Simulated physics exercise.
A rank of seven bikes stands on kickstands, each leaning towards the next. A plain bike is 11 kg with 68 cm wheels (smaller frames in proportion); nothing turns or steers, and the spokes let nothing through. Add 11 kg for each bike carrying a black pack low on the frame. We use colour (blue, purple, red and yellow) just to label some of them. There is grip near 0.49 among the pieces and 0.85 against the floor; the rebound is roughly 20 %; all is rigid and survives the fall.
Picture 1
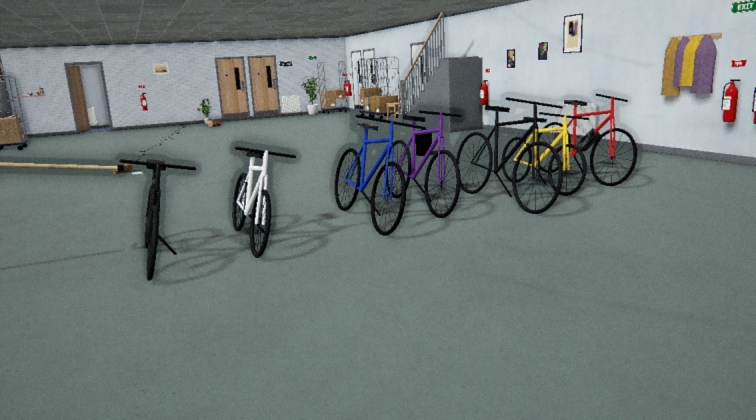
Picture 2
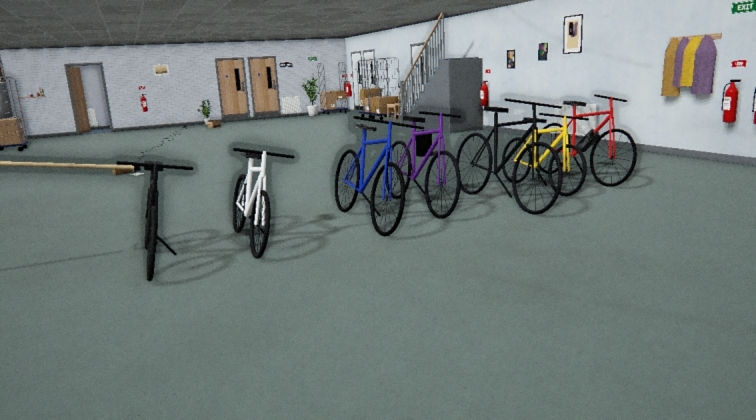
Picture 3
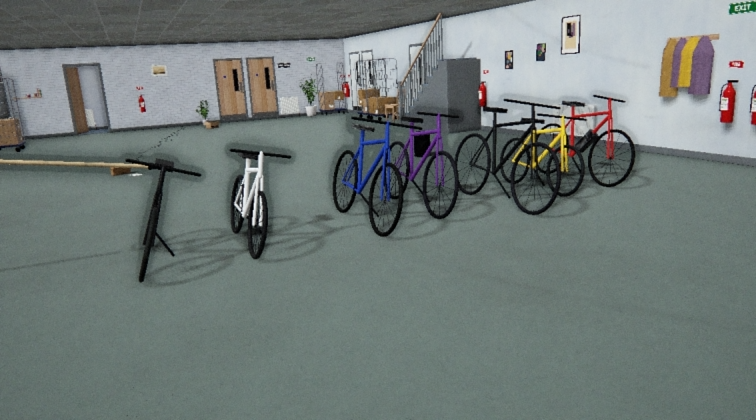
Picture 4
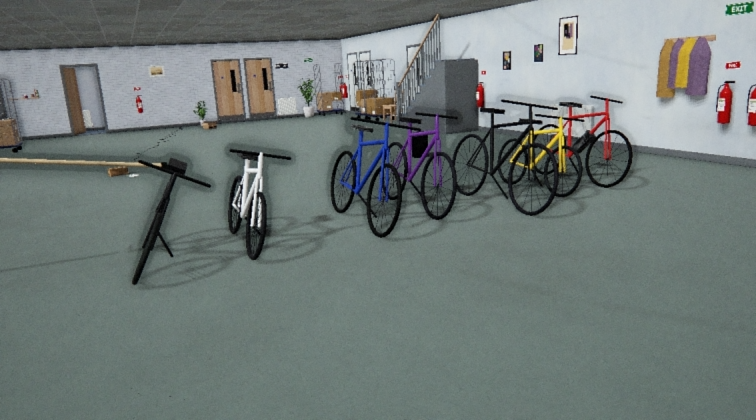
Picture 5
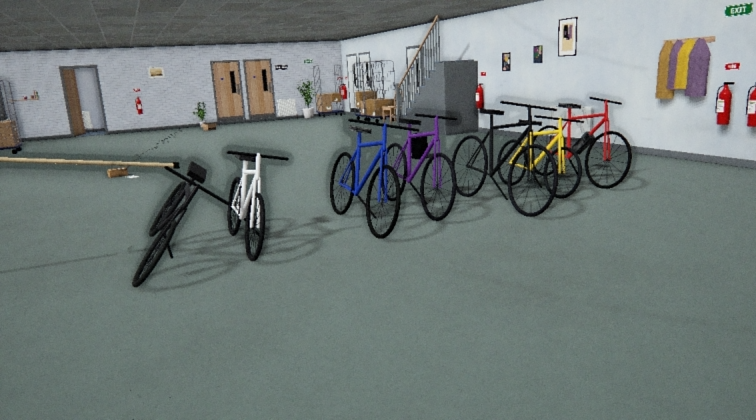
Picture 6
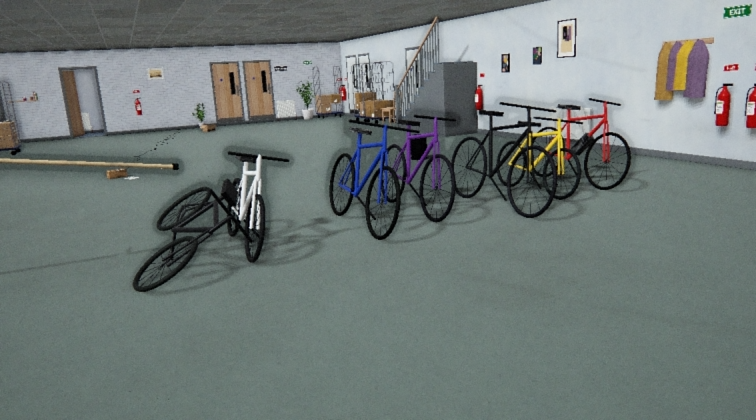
A large indoor hall with a grey-green floor, doors and a staircase along the back is seen from slightly above, the view staying almost still. Seven bicycles stand across it: black and white at left, blue and purple in the middle, another black, yellow and red at right. A wooden pole slides in from the left against the leftmost black bicycle, which turns, leans and topples toward the white one.
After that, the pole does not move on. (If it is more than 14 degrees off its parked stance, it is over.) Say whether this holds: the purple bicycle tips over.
Safe.
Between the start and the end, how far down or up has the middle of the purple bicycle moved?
It finishes some 0 cm lower than at the start.
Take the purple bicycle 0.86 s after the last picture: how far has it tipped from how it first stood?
Some 0°.
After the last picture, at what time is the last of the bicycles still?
Around 1.5 seconds.
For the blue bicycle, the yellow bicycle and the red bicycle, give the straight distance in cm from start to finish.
The blue one ends 0 cm from its start, the yellow one 0 cm and the red one 0 cm.
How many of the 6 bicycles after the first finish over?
That would be 1 of them.
Then, 0.14 s on from the sixth picture, none of the 6 other bicycles over, 1 disturbed; purple bicycle unmoved.
Then, 0.50 s on from the sixth picture, 1 of the 6 other bicycles over; purple bicycle unmoved.
Finally, 1 of the 6 other bicycles over; purple bicycle unmoved; blue bicycle unmoved; red bicycle unmoved. Five left standing. Seen by the last camera, middles, purple bicycle near (416, 162), blue bicycle near (363, 173).
